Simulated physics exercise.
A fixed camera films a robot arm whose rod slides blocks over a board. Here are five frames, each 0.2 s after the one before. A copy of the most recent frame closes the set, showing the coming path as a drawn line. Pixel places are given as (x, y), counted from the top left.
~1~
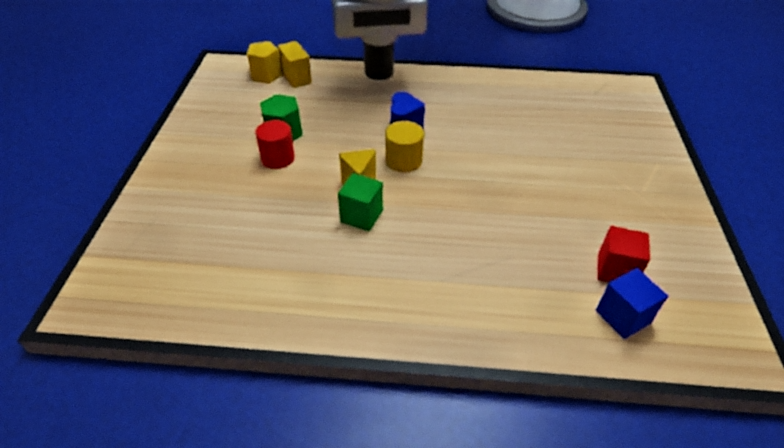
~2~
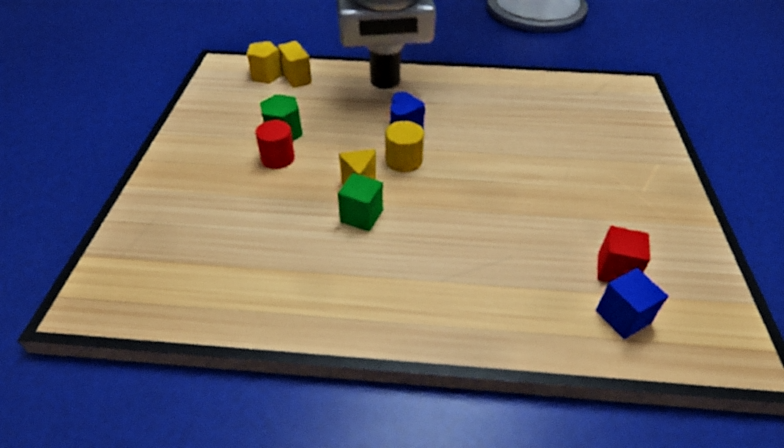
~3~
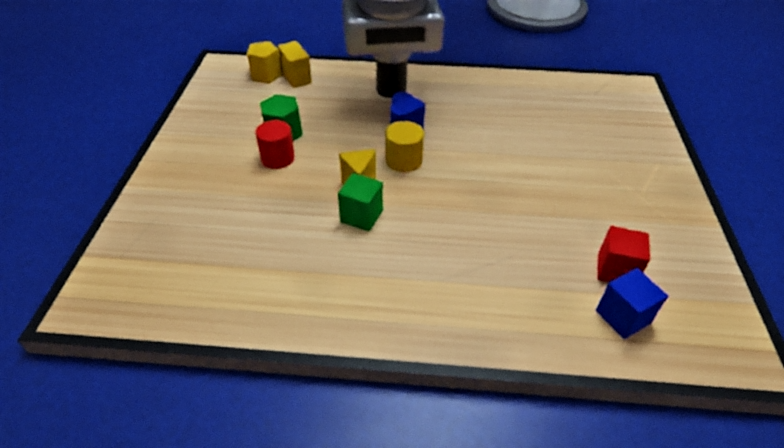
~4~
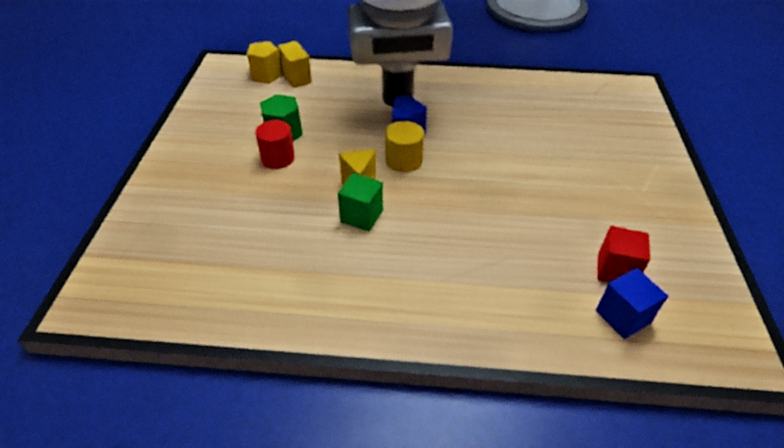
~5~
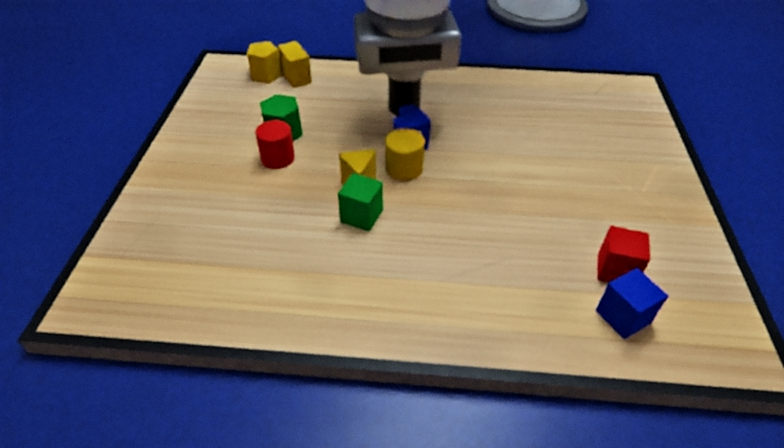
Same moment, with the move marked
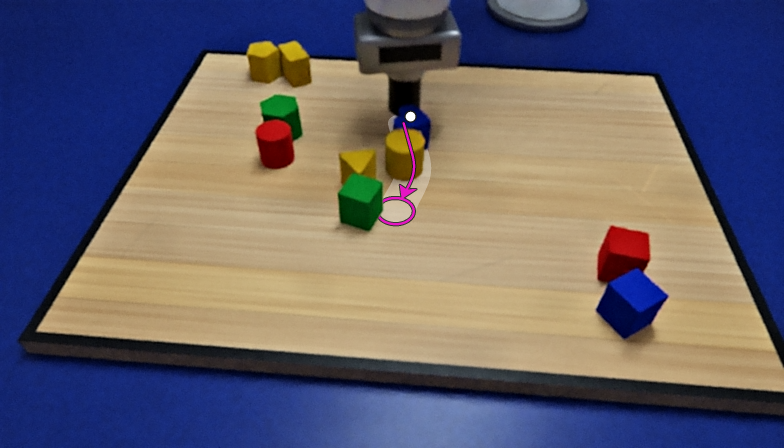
A robotic arm moving its black rod toward a blue block, then nudging it and the yellow cylinder slightly across a wooden board.
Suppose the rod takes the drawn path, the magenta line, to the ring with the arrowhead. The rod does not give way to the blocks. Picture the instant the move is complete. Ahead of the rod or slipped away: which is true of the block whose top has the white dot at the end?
It stays on the rod's front.
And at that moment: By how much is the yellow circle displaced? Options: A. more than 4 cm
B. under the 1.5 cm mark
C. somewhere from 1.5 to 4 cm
A - more than 4 cm.
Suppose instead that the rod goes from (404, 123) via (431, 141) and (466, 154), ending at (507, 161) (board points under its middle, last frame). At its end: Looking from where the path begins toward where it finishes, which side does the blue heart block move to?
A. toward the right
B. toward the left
That would be A.
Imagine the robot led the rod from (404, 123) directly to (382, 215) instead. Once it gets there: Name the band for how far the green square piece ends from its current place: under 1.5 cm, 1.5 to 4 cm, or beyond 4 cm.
If I had to pick, the green square piece travels from 1.5 to 4 cm here.
The line goes from (404, 123) over (414, 164) to (395, 211); the dot is on the blue heart block.
The first path, step by step. One third of the way, rod at (412, 135); yellow circle at (401, 168); blue heart block at (406, 145), turned 35° clockwise.
Two thirds of the way, rod at (412, 164); green square piece at (352, 197), turned 60° clockwise; yellow circle at (393, 202); blue heart block at (404, 177), turned 45° clockwise.
At the end, rod at (396, 196); yellow triangular piece unmoved; green square piece at (351, 198), turned 65° clockwise; yellow circle at (381, 240); blue heart block at (393, 211), turned 45° clockwise.
